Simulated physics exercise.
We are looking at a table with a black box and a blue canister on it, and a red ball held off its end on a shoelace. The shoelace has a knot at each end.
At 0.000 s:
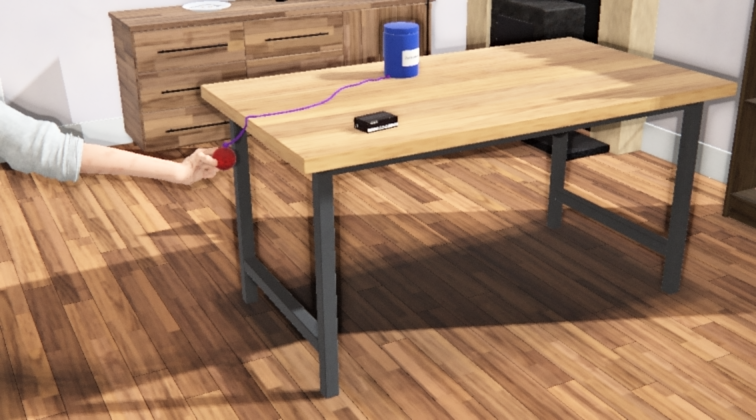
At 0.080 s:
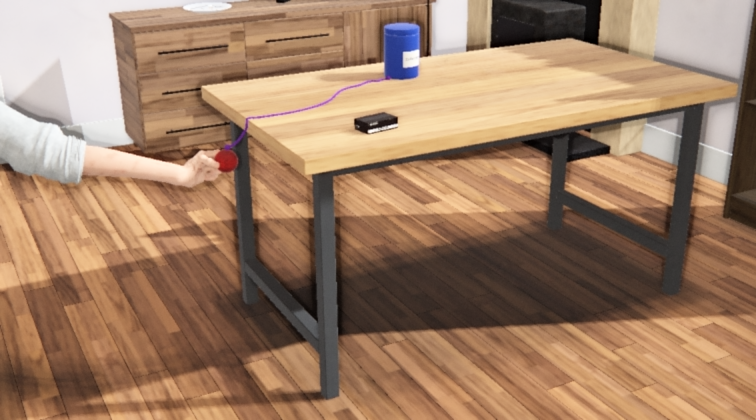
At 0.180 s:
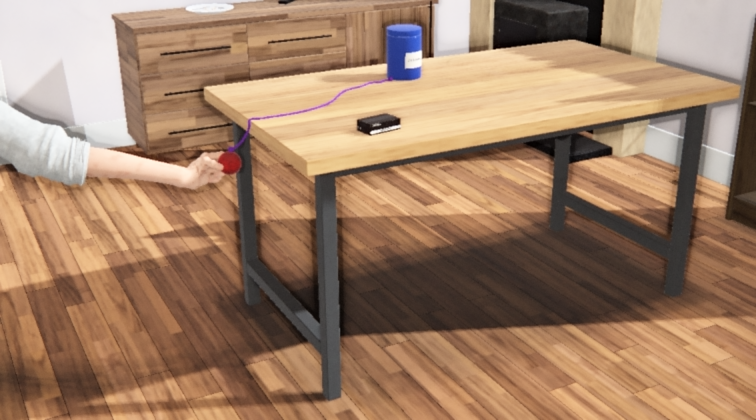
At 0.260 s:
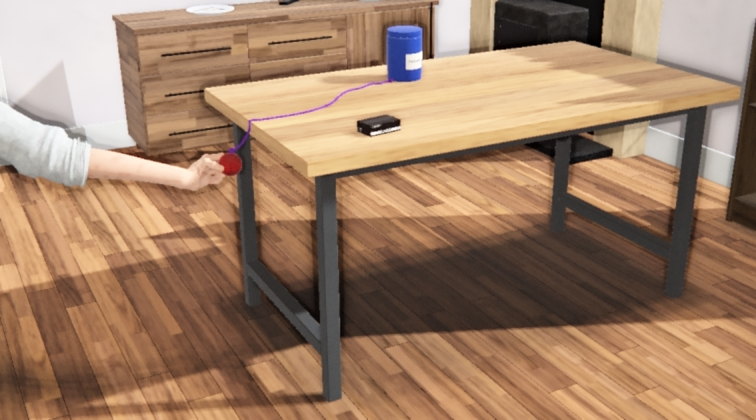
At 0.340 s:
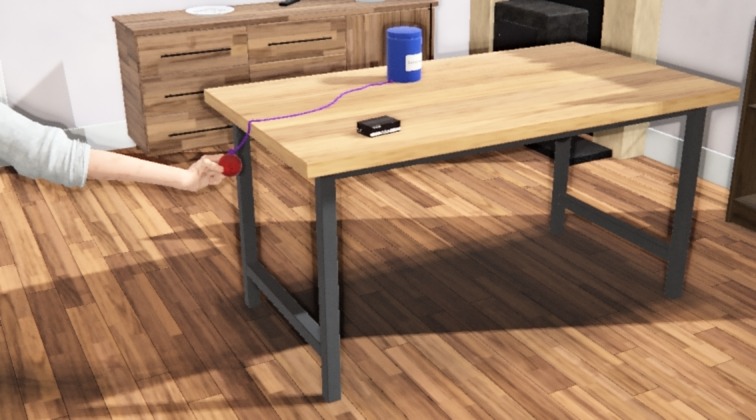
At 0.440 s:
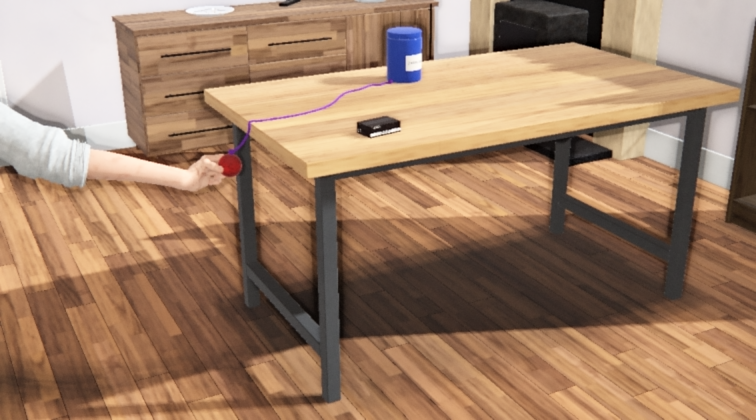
A hand held a red ball just off the left end of a wooden table, barely moving, while a purple string ran from it across the tabletop to a blue canister behind a small black box.
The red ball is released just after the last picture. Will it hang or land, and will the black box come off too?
As it turns out, the red ball swings from the edge and the black box stays on top.
Around 1.24 s, ball above the floor near (224, 183); canister as before; box as before.
Around 2.30 s, ball above the floor near (246, 186); canister as before; box as before.
Finally, ball above the floor near (244, 186); canister as before; box as before. The red ball hangs in the air and the black box remains where it stands.
